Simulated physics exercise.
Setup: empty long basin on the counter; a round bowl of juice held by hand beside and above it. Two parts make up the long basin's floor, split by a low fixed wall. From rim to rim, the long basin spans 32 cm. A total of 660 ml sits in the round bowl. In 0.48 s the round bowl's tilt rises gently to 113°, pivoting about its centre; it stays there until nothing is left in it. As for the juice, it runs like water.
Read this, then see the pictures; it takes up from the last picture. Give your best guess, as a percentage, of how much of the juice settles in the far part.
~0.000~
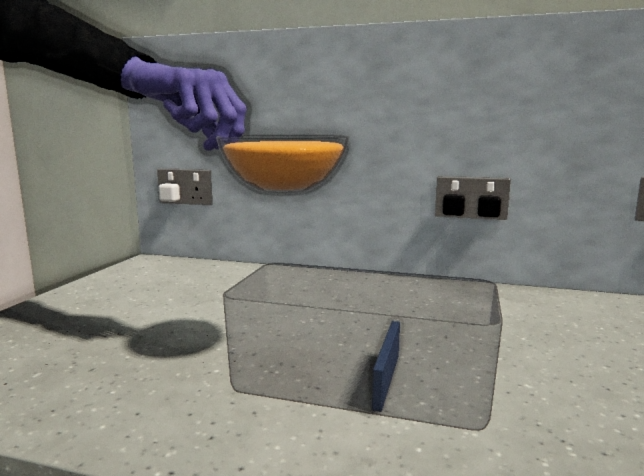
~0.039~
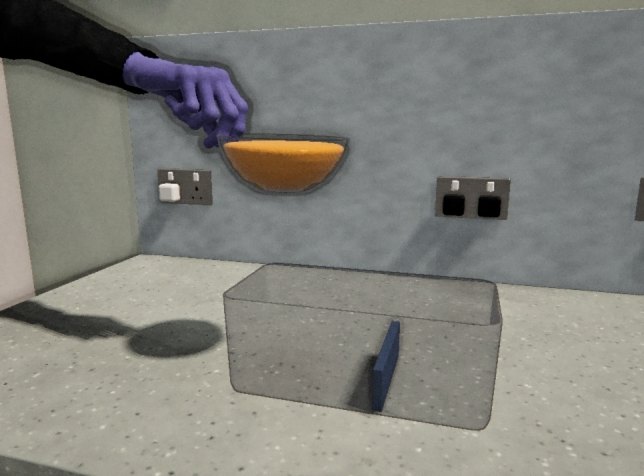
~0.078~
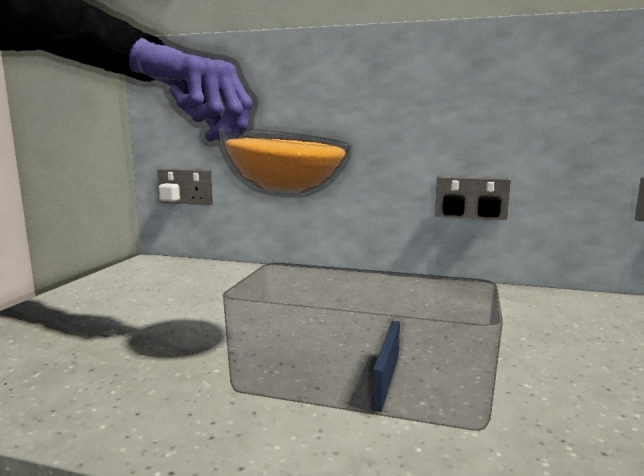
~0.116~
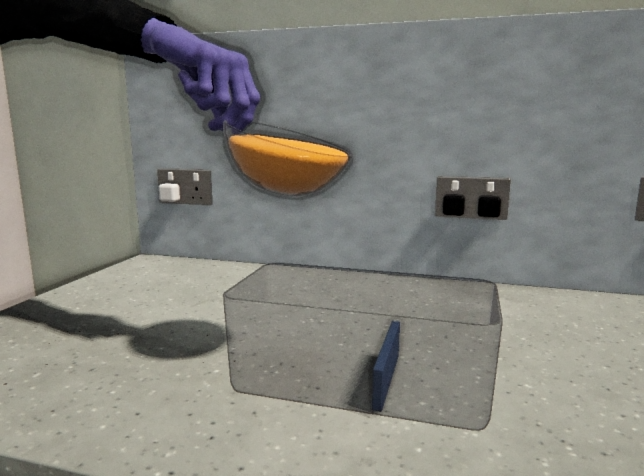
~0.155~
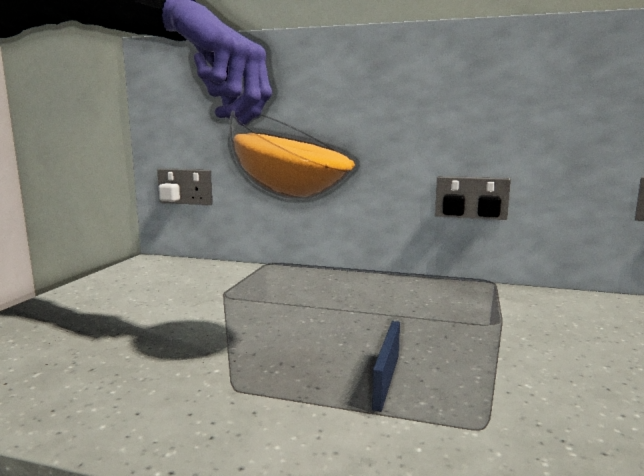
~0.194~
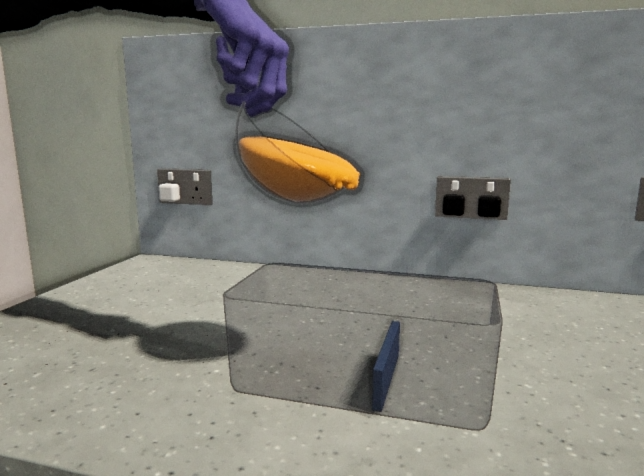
I would say 28 per cent of it settles there.
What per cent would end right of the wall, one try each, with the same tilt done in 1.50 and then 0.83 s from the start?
I'd say 70 percent on the first go, 55 percent on the next.
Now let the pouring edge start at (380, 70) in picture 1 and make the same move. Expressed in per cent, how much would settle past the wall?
In that case roughly 65 per cent.
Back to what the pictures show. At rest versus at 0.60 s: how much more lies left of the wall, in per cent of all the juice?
It comes to near 1 per cent.
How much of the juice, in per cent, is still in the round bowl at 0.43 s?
About 0 per cent.
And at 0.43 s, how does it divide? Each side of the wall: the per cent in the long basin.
I'd say some 46 on the left and some 26 on the right.
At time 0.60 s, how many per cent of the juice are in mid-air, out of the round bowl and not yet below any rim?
Close to 8 in every hundred parts.
After 0.43 s the tilt is 110° and 0 per cent is still to pour, 47 is left of the wall and 26 right of it.
After 0.60 s the tilt is 113° and 0 per cent is still to pour, 65 is left of the wall and 28 right of it.
After 0.78 s the tilt is 113° and 0 per cent is still to pour, 63 is left of the wall and 26 right of it.
After 0.98 s the tilt is 113° and 0 per cent is still to pour, 66 is left of the wall and 27 right of it.
In the end 66 per cent lies left of the wall, 28 right of it and 7 outside.
